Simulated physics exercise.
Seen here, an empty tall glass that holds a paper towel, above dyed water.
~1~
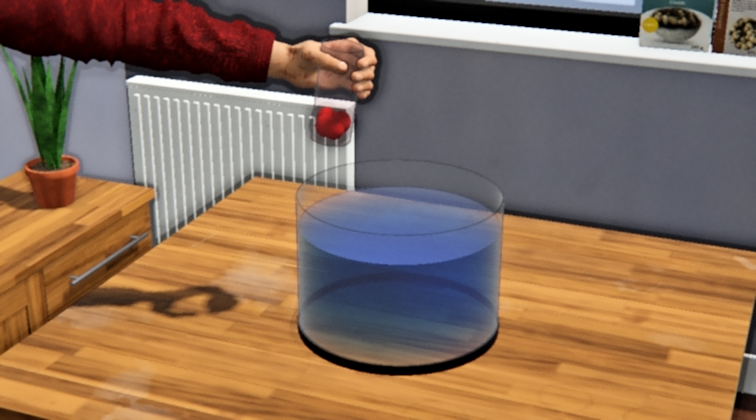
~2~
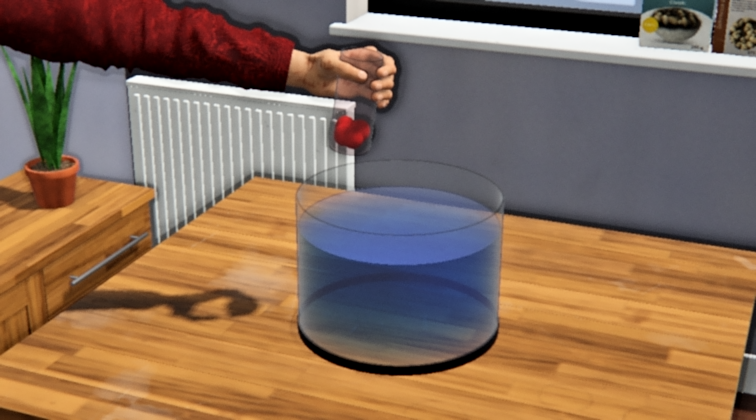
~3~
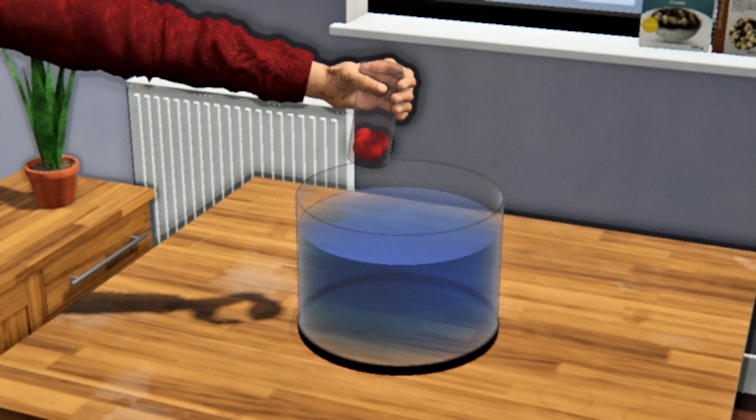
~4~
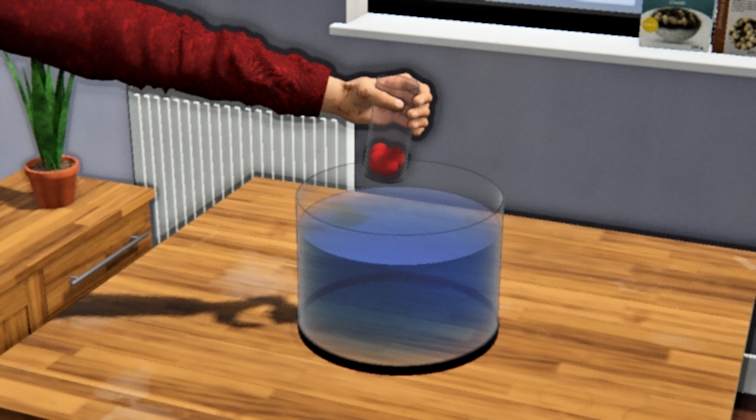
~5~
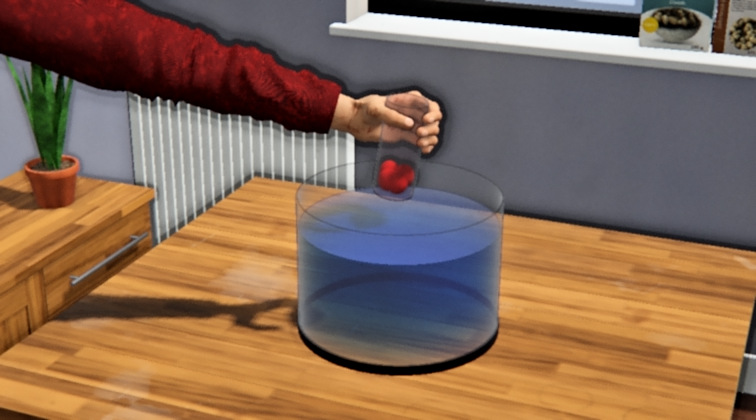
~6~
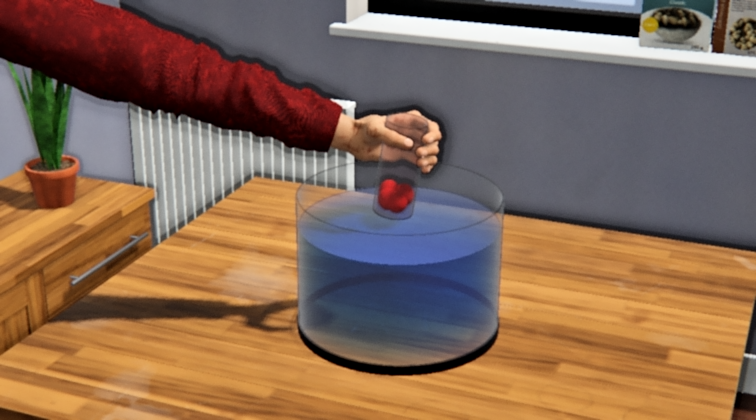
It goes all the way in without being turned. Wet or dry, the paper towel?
Under the surface the paper towel gets soaked.
Soon after, the tall glass enters the dyed water.
Later, dyed water pours in as the air escapes.
In the end, the tall glass is under, flooded, and the paper towel is wet.
